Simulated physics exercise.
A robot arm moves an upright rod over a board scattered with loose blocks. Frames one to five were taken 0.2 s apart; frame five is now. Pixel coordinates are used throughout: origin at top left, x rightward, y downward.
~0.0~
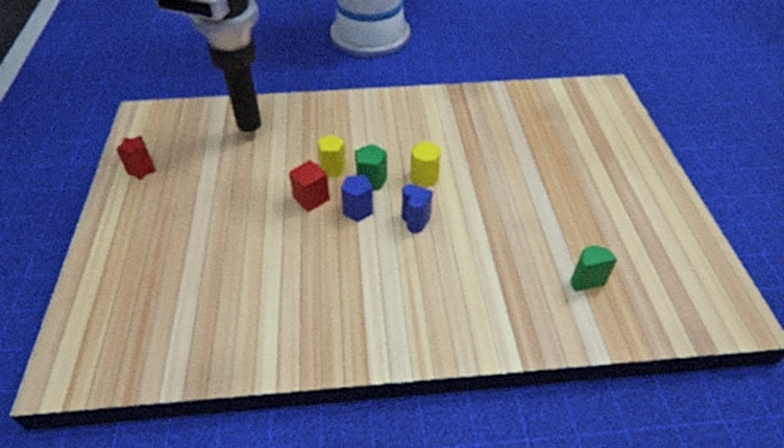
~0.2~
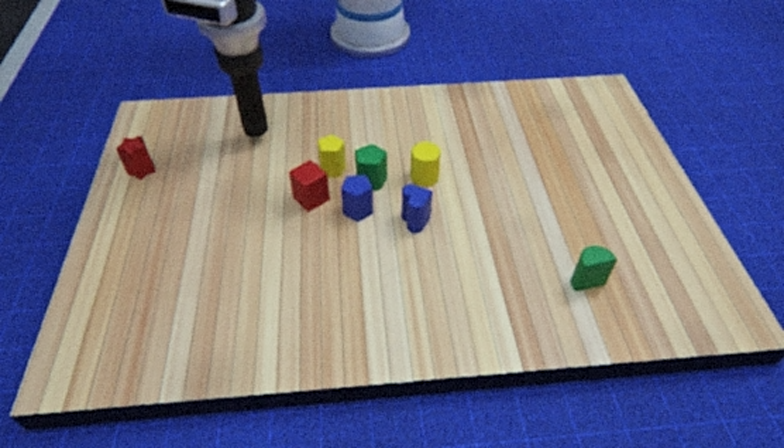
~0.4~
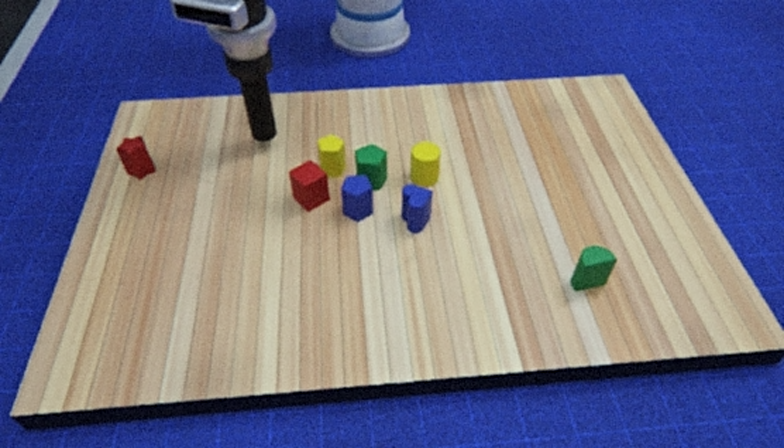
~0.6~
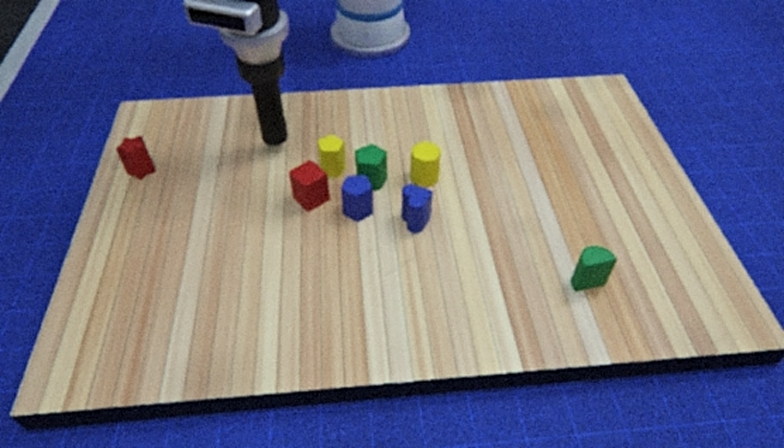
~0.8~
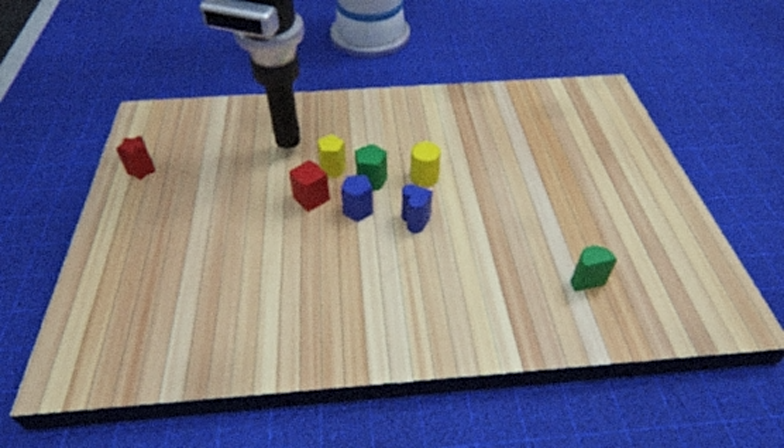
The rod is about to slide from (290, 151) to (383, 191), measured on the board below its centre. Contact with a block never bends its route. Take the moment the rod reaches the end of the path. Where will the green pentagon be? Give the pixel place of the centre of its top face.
I'd say the green pentagon ends with its top centre at (437, 171).
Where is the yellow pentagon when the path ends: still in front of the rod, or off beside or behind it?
Answer: Still ahead.
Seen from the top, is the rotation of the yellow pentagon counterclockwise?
Yes, I think so.
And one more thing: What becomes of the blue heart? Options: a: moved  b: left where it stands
My pick is b.
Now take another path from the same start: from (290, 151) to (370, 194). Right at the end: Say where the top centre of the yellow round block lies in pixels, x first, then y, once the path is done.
Top centre: (444, 148).
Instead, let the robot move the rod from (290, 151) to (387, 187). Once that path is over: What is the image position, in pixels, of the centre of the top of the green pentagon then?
The answer is (438, 173).
The first path, step by step. One third of the way, rod at (319, 154); yellow pentagon at (339, 146).
Two thirds of the way, rod at (350, 167); yellow pentagon at (374, 156), turned 25° anticlockwise; green pentagon at (401, 160); yellow round block at (429, 150).
At the end, rod at (383, 181); yellow pentagon at (408, 169), turned 30° anticlockwise; blue pentagon in place; green pentagon at (437, 171); blue heart in place; yellow round block at (442, 149).
